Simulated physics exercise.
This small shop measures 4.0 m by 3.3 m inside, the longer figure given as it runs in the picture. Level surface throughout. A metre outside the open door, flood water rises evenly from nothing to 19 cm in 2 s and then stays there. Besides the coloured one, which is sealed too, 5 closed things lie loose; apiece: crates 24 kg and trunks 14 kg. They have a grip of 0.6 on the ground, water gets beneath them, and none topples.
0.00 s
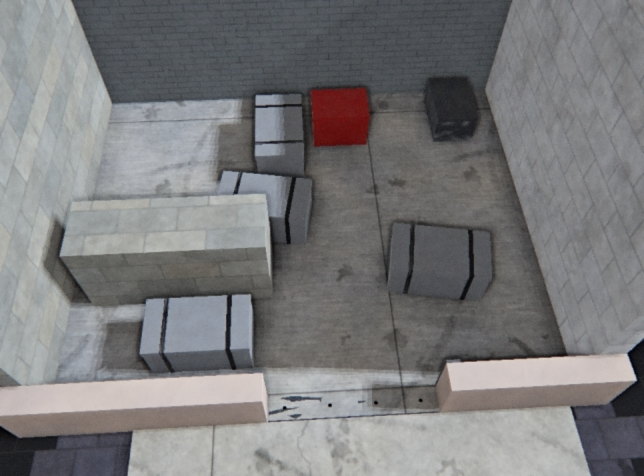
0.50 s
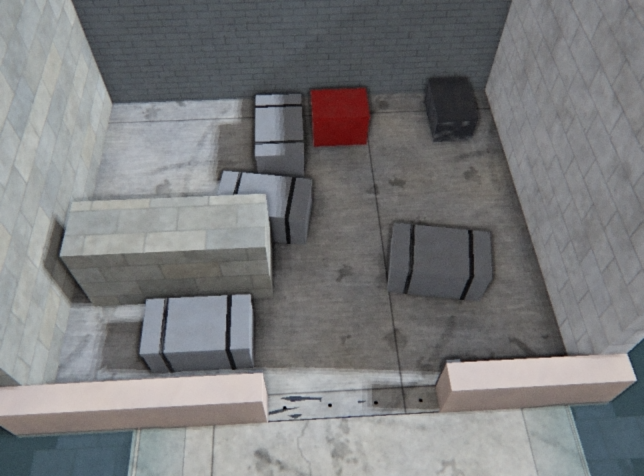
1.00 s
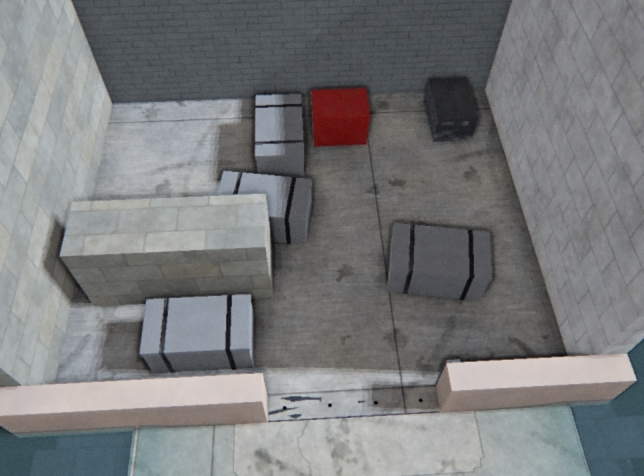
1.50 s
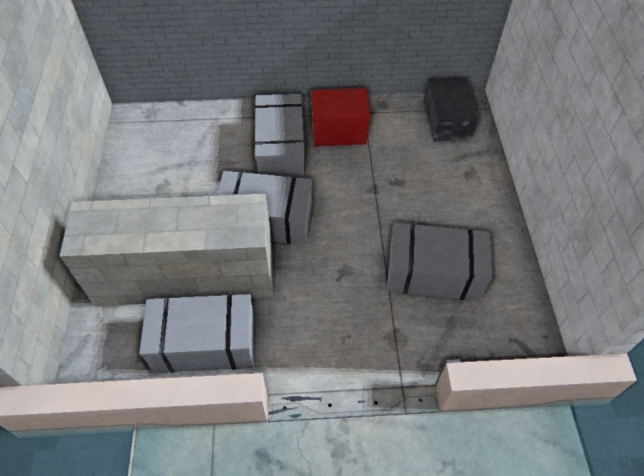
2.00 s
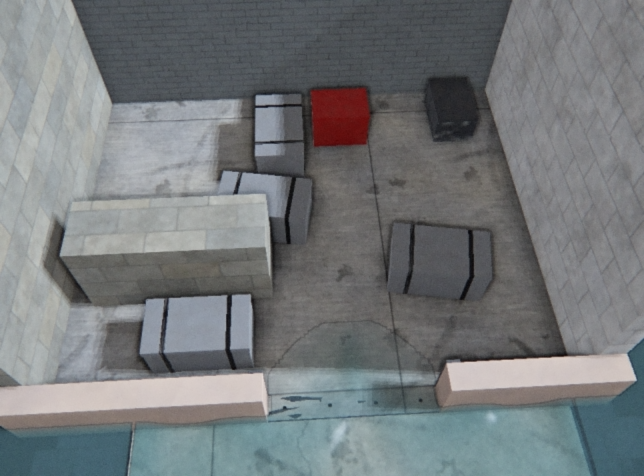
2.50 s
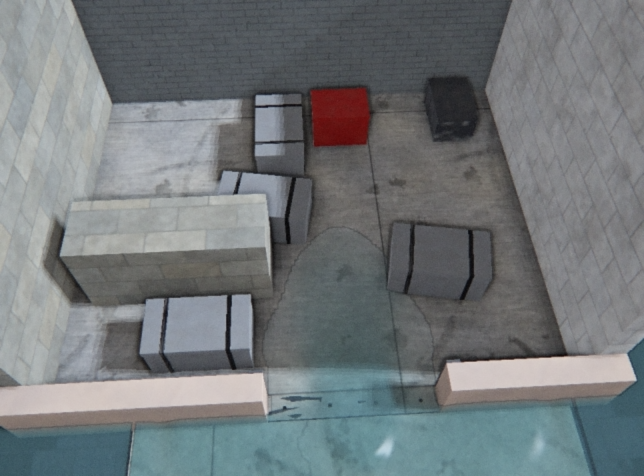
The footage shows a walled room holding a red chest, gray banded boxes and a dark box, all staying still, while shallow bluish water spreads across the ground outside, then enters through the front opening and creeps across the floor.
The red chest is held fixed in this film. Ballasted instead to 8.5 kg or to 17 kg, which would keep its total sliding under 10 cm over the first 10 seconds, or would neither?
Extra weight still does not help.
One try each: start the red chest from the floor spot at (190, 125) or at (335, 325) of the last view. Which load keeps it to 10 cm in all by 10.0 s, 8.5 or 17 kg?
Going in order: Neither weight works, neither weight works.
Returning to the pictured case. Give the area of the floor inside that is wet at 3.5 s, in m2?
Roughly 5.0 m2 of it is wet.
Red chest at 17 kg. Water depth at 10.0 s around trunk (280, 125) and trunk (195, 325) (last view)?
Roughly 10 and 6 cm.
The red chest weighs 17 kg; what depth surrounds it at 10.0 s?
Something like 10 centimetres.
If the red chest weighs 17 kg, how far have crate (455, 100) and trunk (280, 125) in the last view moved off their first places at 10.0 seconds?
Net displacement, in order: 200 cm; 100 cm.
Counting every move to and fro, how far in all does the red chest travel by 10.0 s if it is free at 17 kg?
Total distance: Near 300 cm.
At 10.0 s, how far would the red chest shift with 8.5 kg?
About 150 cm off its spot.
After 3.5 s the red chest would be 7 cm from its start with 8.5 kg and 1 cm from its start with 17 kg; 5 cm of water round it then.
After 4.5 s the red chest would be 35 cm from its start with 8.5 kg and 34 cm from its start with 17 kg; 4 cm of water round it then.
After 7.0 s the red chest would be 164 cm from its start with 8.5 kg and 62 cm from its start with 17 kg; 11 cm of water round it then.
After 10.0 s the red chest would be 166 cm from its start with 8.5 kg and 214 cm from its start with 17 kg; 10 cm of water round it then.
